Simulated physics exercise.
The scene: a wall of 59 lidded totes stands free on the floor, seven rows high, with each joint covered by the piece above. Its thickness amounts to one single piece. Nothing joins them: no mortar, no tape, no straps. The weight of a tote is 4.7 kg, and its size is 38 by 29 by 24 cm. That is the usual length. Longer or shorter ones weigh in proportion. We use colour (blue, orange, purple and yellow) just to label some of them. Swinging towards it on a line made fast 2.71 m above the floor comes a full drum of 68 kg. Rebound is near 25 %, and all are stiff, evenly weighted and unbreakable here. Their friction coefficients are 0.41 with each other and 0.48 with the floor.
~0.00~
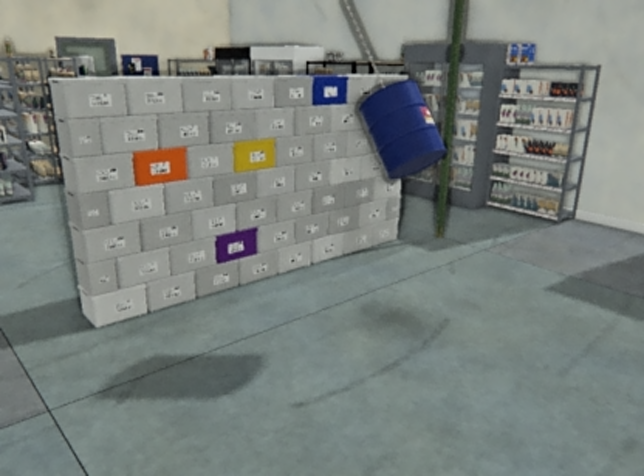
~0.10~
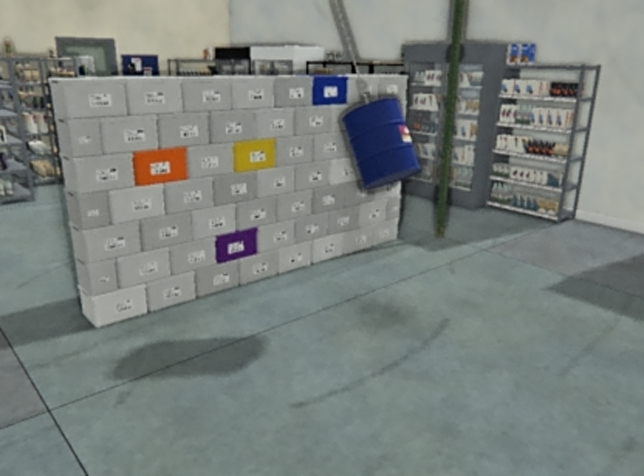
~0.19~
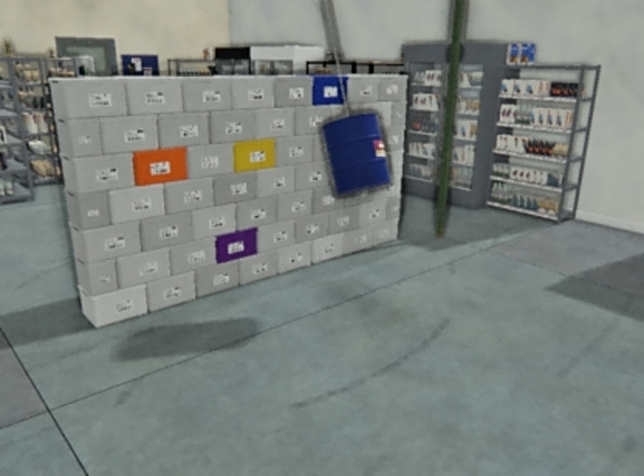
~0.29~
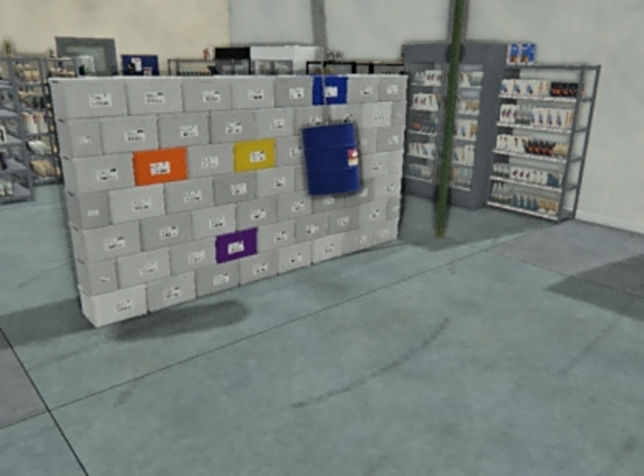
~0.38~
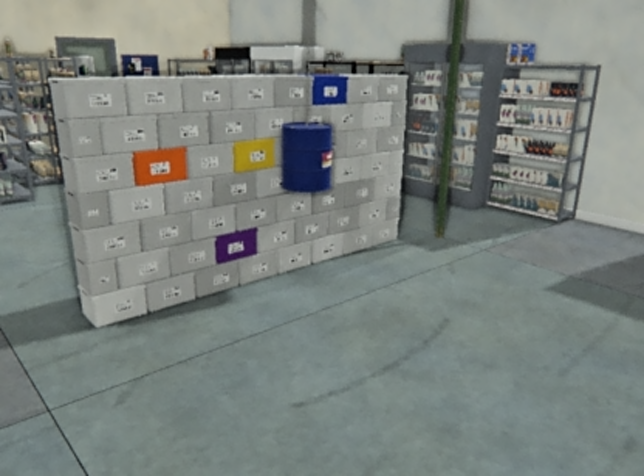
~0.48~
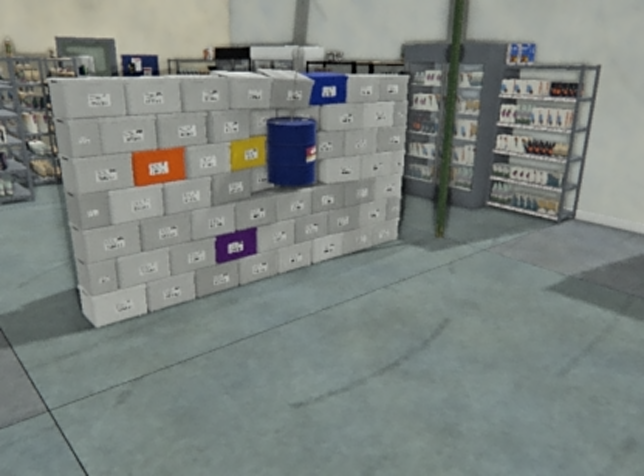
A wall of mostly grey totes stood on the floor as a blue drum swung in from the right and pushed into its upper part, shifting the yellow tote slightly and tilting several others.
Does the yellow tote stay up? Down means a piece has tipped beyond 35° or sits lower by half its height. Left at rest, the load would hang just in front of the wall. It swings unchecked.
No.
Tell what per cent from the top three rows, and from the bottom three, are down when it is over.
Of the top ones 60 percent, of the bottom ones 0 percent.
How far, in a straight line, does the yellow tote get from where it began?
Start and end are some 165 cm apart.
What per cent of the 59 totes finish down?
Roughly 30 percent.
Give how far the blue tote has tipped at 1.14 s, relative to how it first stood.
About 30°.
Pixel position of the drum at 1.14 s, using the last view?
Position: About (261, 129).
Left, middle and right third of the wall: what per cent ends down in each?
20 / 60 / 20 %, left to right.
After 1.14 s, line 25° past plumb; 5 of the 59 totes down; yellow tote leaning 8°; blue tote leaning 30°.
After 2.64 s, line 18° before plumb; 18 of the 59 totes down; yellow tote leaning 48°, 35 cm lower; orange tote shifted 26 mm.
By the end (4.0 s), line 16° past plumb; 18 of the 59 totes down; yellow tote upside down; orange tote shifted 27 mm; blue tote 1.42 m lower. As the last picture would show them, middles, yellow tote near (140, 237), orange tote near (150, 164).
